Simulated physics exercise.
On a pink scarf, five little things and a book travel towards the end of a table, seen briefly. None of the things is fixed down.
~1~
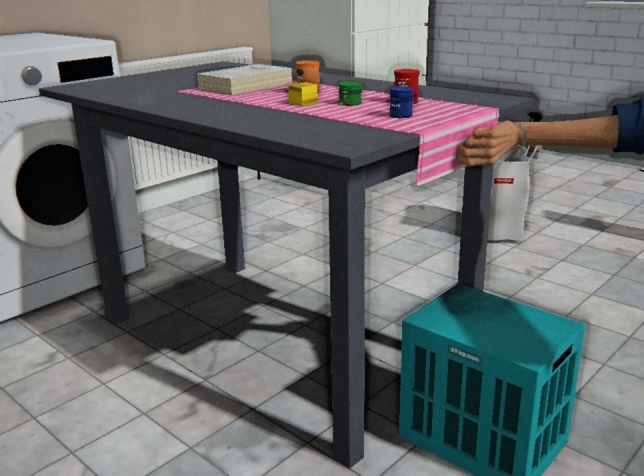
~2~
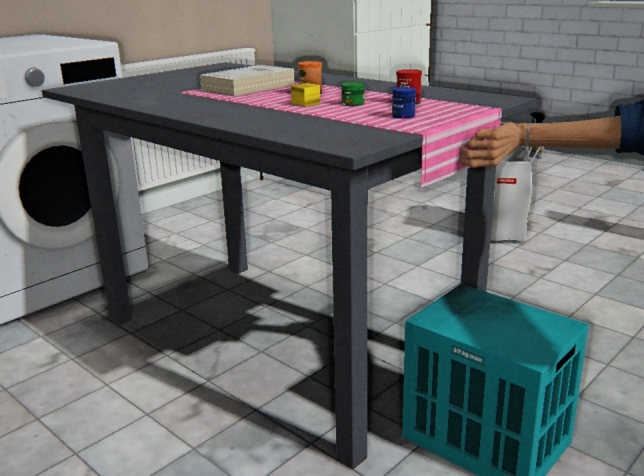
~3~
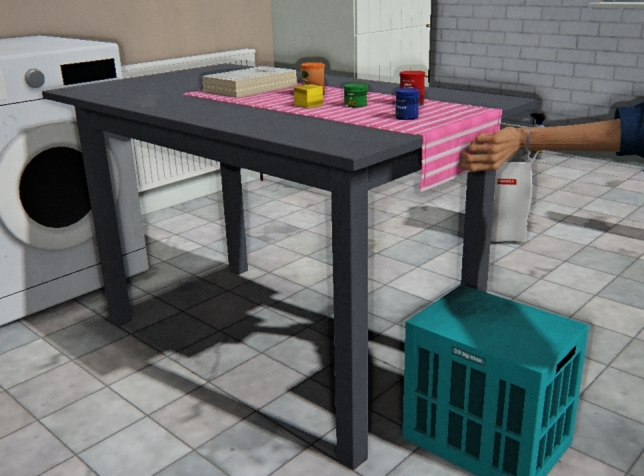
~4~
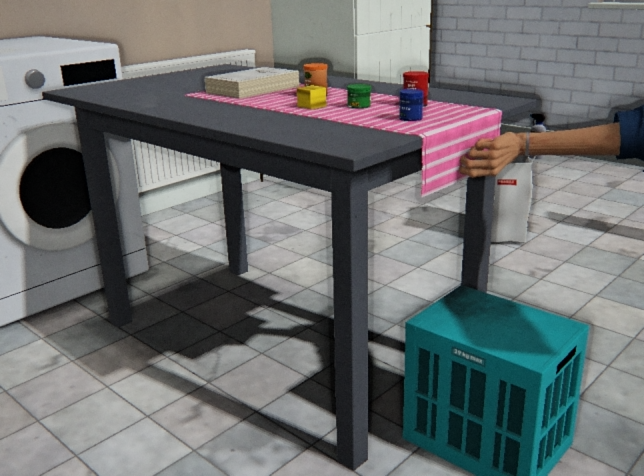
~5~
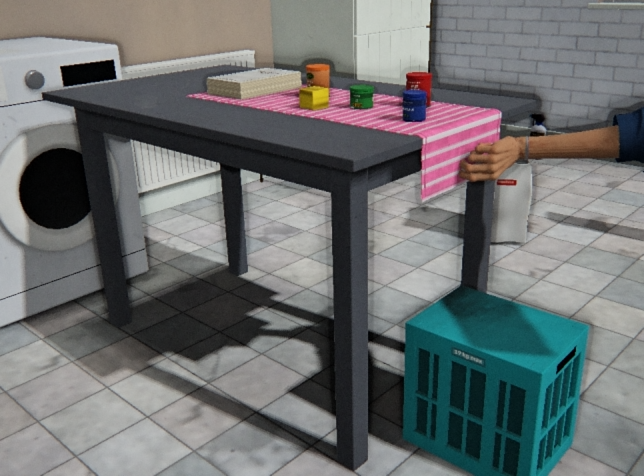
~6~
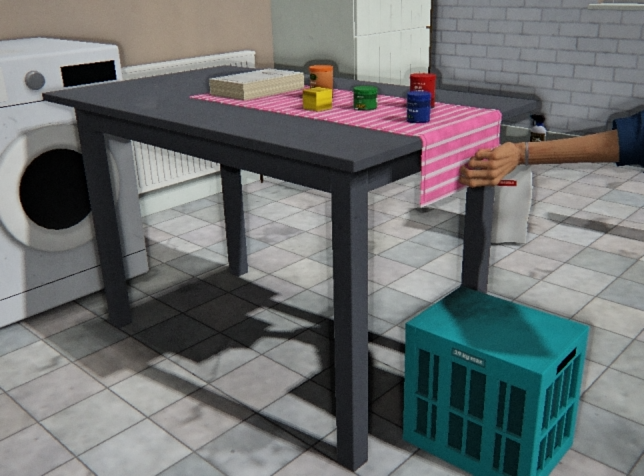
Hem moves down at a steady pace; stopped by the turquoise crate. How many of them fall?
So in the end, the top is short three items, that's it.
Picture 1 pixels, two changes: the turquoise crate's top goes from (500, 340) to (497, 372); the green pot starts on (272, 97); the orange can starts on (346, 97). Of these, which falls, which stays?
Green pot: Still up. Orange can: Off.
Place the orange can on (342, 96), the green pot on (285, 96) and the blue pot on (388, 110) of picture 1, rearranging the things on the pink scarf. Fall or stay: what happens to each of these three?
Orange can kept, green pot kept, blue pot dropped.
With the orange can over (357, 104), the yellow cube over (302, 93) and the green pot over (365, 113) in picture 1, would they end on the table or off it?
Fate of the orange can: It goes; fate of the yellow cube: It stays; fate of the green pot: It goes.
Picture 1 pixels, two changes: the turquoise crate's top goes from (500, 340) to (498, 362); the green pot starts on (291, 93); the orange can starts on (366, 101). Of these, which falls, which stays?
The green pot stays put; the orange can is lost.
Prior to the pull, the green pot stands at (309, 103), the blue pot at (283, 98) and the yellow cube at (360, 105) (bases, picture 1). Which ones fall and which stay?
Outcome: The green pot is still in place, the blue pot is still in place, the yellow cube is gone.
Soon after, hem near (460, 268); blue pot and red can gone.
After that, hem on the crate; blue pot, red can and green pot gone.
In the end, hem on the crate; blue pot, red can and green pot gone. It carries off three.
